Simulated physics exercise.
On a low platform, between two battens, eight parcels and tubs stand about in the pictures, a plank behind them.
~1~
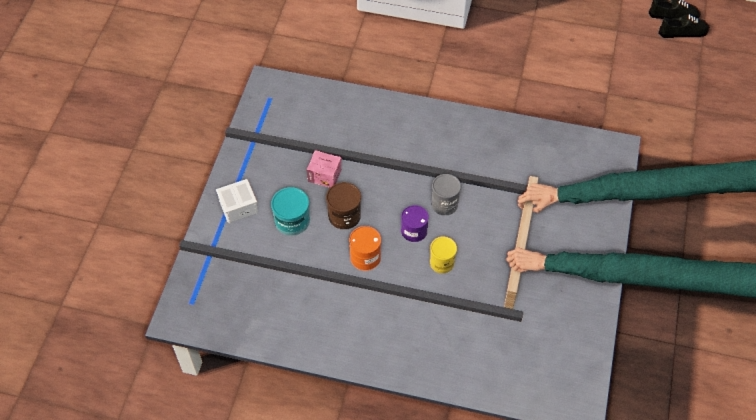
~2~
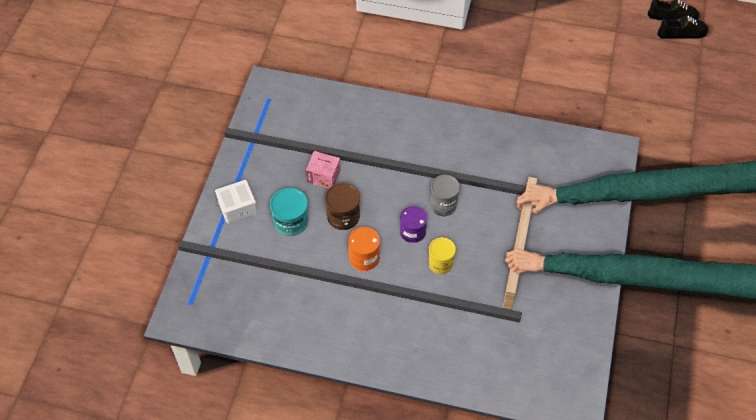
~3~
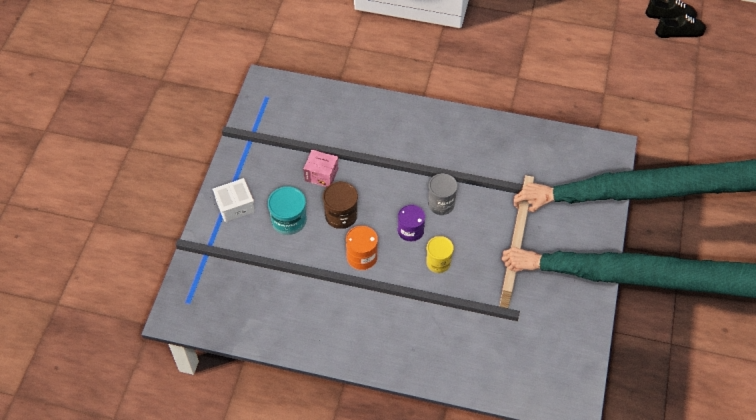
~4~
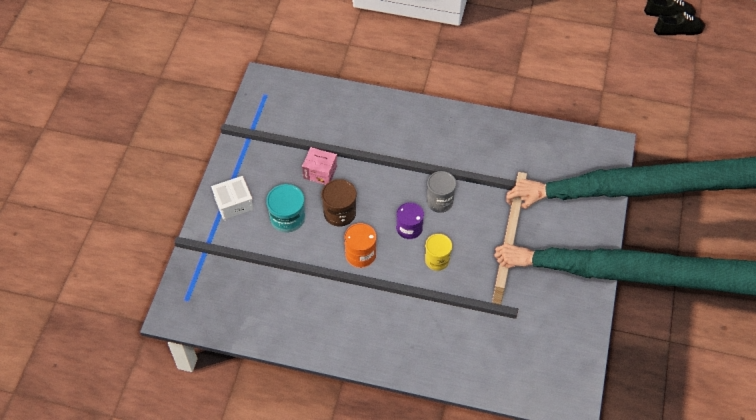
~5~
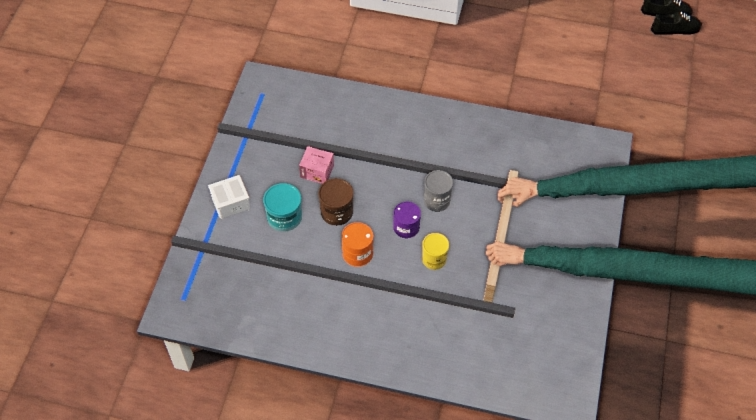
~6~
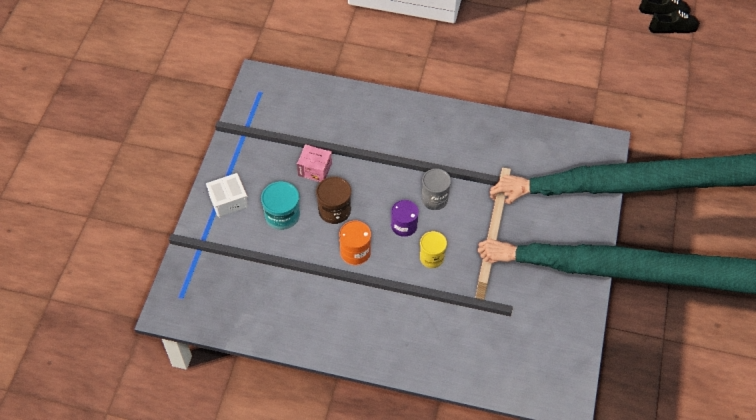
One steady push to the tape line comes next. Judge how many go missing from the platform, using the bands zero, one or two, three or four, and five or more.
Seems the ones that don't stay up number three or at most four, for sure.
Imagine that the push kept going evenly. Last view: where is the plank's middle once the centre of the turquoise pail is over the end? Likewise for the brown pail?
Approx. (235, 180) / approx. (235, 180) for the other.
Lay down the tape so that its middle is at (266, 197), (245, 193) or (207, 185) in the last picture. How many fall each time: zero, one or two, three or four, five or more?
Taking the three places in turn: Zero, one or two, more than four.
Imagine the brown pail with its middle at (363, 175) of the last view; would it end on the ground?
It goes off the edge.
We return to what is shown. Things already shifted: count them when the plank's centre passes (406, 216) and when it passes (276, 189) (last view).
The counts are 3 and 8.
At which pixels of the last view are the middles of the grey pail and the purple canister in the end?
First (220, 147), then (212, 174).
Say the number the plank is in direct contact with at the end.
Looks like 4 of them, all told.
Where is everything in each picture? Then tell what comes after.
White tote (238, 202); turquoise pail (291, 212); pink box (324, 170); plank (521, 242); tape (233, 194), in the first frame.
Turquoise pail (290, 213); orange canister (364, 249), in the second frame.
Pink box (321, 169); yellow pail (439, 255), in the third frame.
White tote (233, 198); purple canister (410, 221), in the fourth frame.
Turquoise pail (283, 208); plank (501, 236), in the fifth frame.
White tote (228, 196); turquoise pail (281, 206); pink box (315, 164); plank (493, 233); tape (223, 188), in the sixth frame.
A little later, none off yet; white tote at rest near (228, 196); turquoise pail at rest near (281, 206); pink box at rest near (315, 164).
Next, none off yet; white tote at rest near (228, 196); turquoise pail shifted about its own width near (258, 211); pink box shifted about its own width near (288, 154).
When it is over, the number that fall off is three or four; down, brown pail, pink box, turquoise pail and white tote.
